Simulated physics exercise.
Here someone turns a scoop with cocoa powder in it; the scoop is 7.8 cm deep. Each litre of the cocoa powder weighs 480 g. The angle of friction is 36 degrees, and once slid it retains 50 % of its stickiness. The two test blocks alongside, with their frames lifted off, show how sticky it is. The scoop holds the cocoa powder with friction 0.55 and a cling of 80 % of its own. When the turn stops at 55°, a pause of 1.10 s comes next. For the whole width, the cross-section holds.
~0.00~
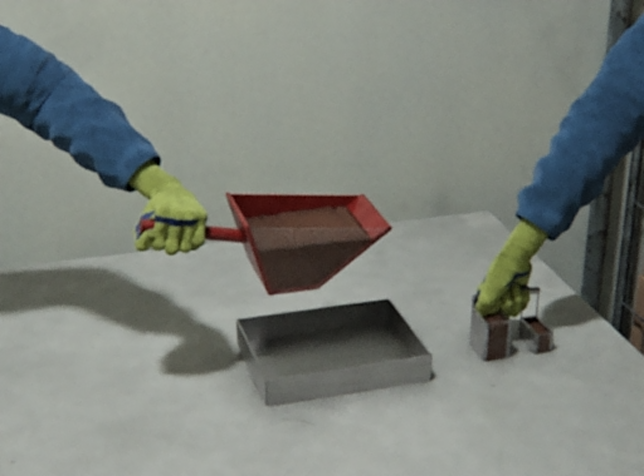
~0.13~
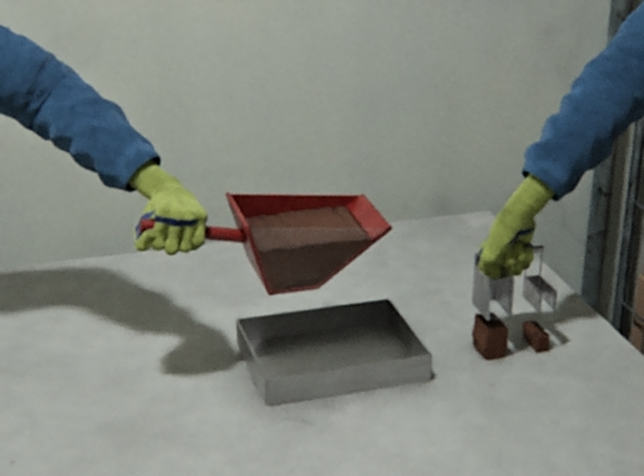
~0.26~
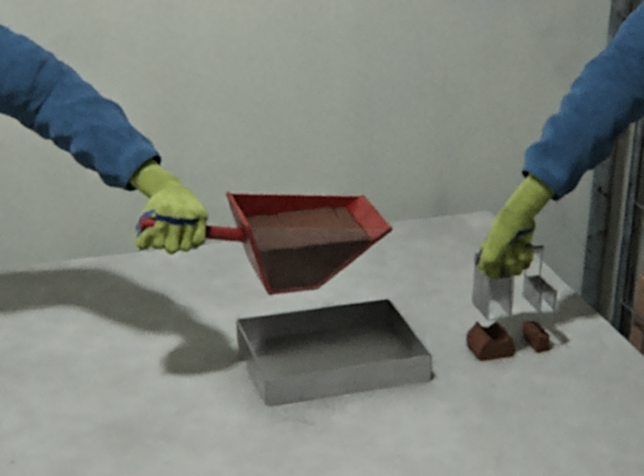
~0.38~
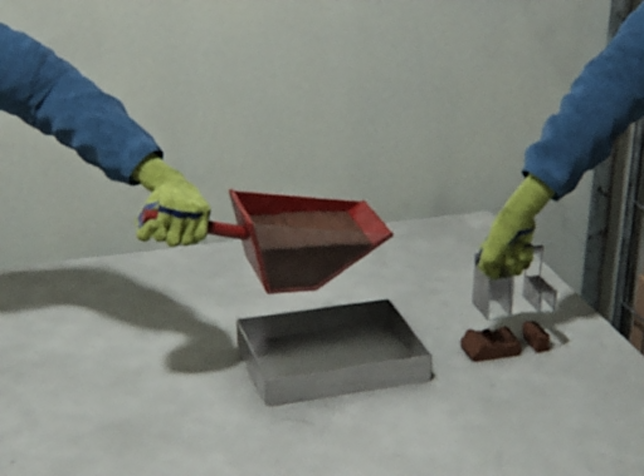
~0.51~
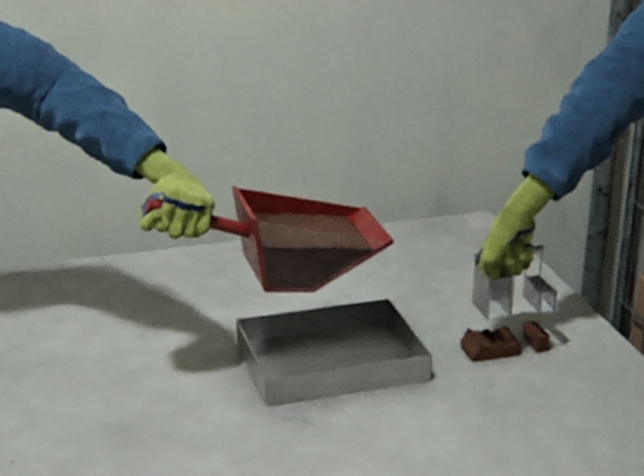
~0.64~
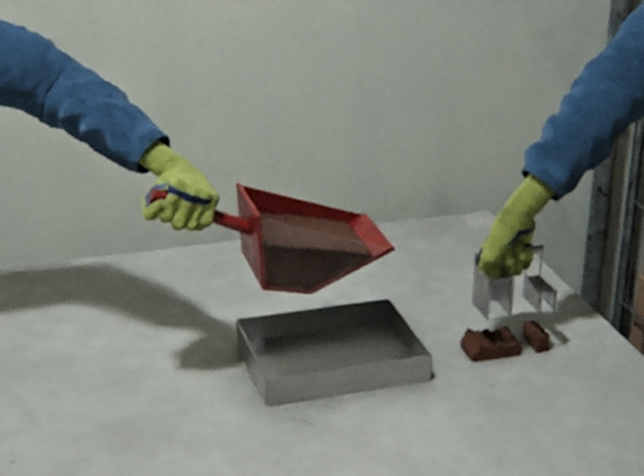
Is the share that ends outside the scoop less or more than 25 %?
Expect the amount to be tinier than 25 %.
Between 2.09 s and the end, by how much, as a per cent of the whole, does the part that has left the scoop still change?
Roughly 0 per cent.
By 1.07 s, the scoop is at 28 degrees and 0 % has left it.
By 1.58 s, the scoop is at 46 degrees and 0 % has left it.
By 2.09 s, the scoop is at 55 degrees and 0 % has left it.
By 2.59 s, the scoop is at 55 degrees and 0 % has left it.
By 2.70 s, at the end, the scoop is at 55 degrees and 0 % has left it.
